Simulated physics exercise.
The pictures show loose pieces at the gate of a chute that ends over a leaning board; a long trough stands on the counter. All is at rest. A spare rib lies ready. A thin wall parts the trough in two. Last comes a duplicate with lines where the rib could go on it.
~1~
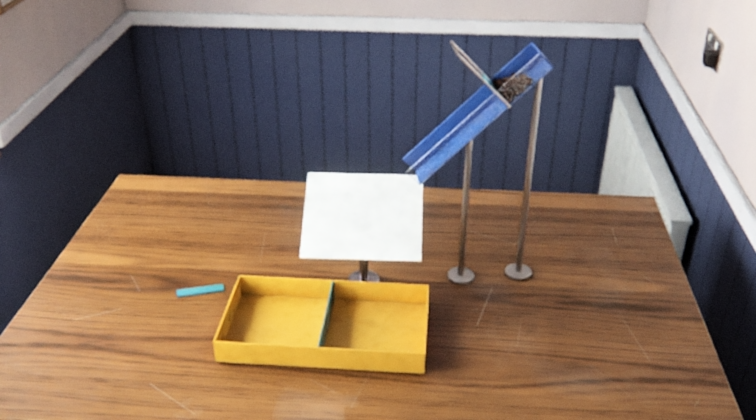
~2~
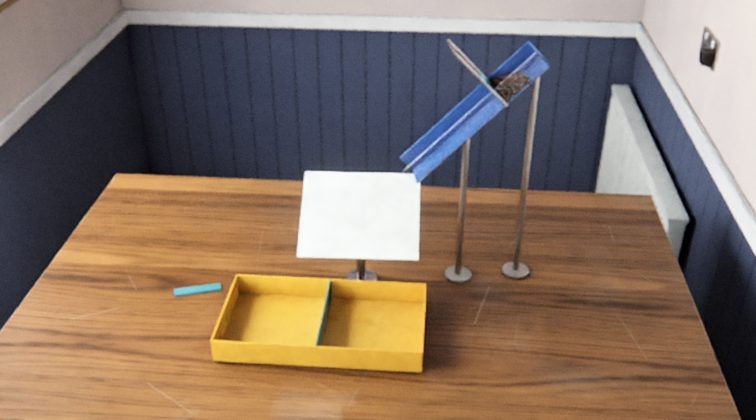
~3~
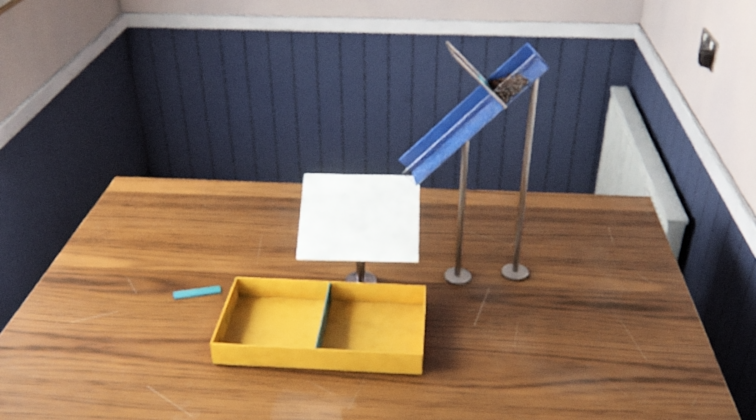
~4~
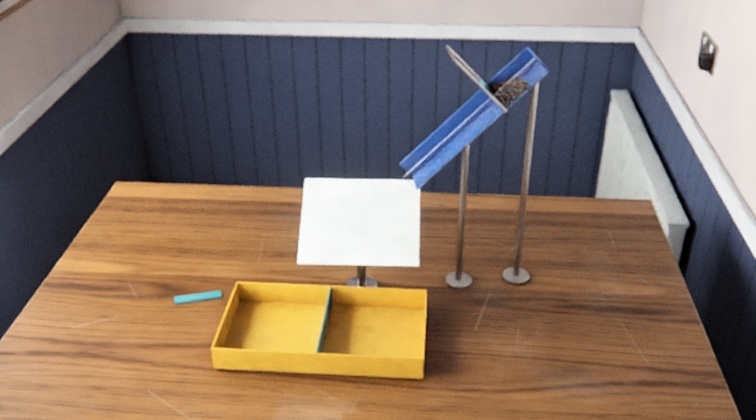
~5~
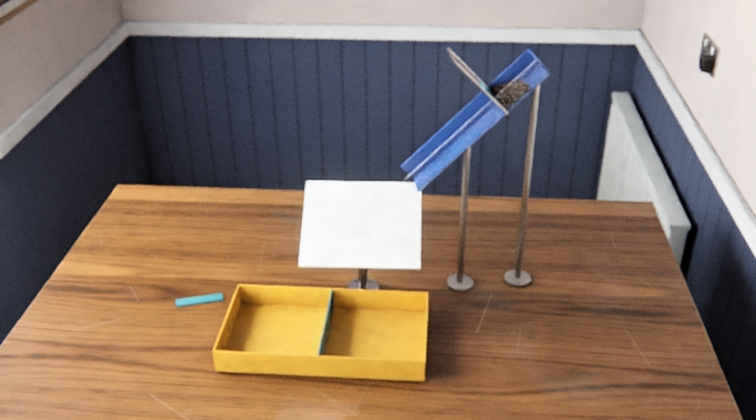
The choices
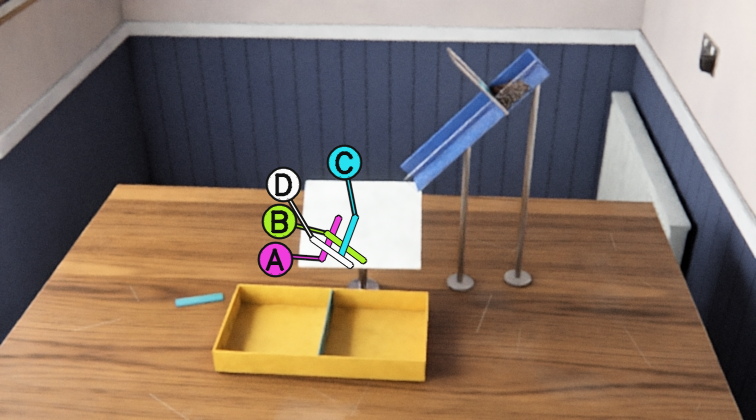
At the start, a blue chute on two metal stands holds a clump of small dark pieces behind its gate, above a white tilted board and a yellow divided trough on a wooden surface. The gate stays shut and nothing on the surface moves; only the view shifts very slightly.
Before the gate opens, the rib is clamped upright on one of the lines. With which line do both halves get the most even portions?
Line A does it best.
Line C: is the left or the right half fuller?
Right.
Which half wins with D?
The right half.
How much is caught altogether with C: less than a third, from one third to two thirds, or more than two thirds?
It is more than two thirds.
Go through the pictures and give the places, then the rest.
In the first frame, load behind the gate (512, 84), allspice berries; lip of the chute (418, 178), sloping fairly steeply.
In the second frame, middle of the board (360, 214), tilted fairly steeply; middle of its low edge (358, 258); of its high edge (362, 173).
In the third frame, front corners of the trough (211, 344) and (422, 354); front end of its middle wall (315, 349); gate still shut (485, 83).
In the fourth frame, middle of the load (508, 88); lip (415, 183).
In the fifth frame, middle of the load (510, 90); lip (416, 185).
On the marked copy, line A from (338, 218) to (321, 258); line B from (327, 233) to (363, 260); line C from (355, 217) to (339, 257); line D from (313, 239) to (350, 265).
With A, of what is caught, roughly two thirds in the left half, roughly a third in the right.
With B, of what is caught, about a tenth in the left half, the larger part in the right.
With C, of what is caught, roughly a quarter in the left half, the larger part in the right.
With D, of what is caught, about a tenth in the left half, the larger part in the right.
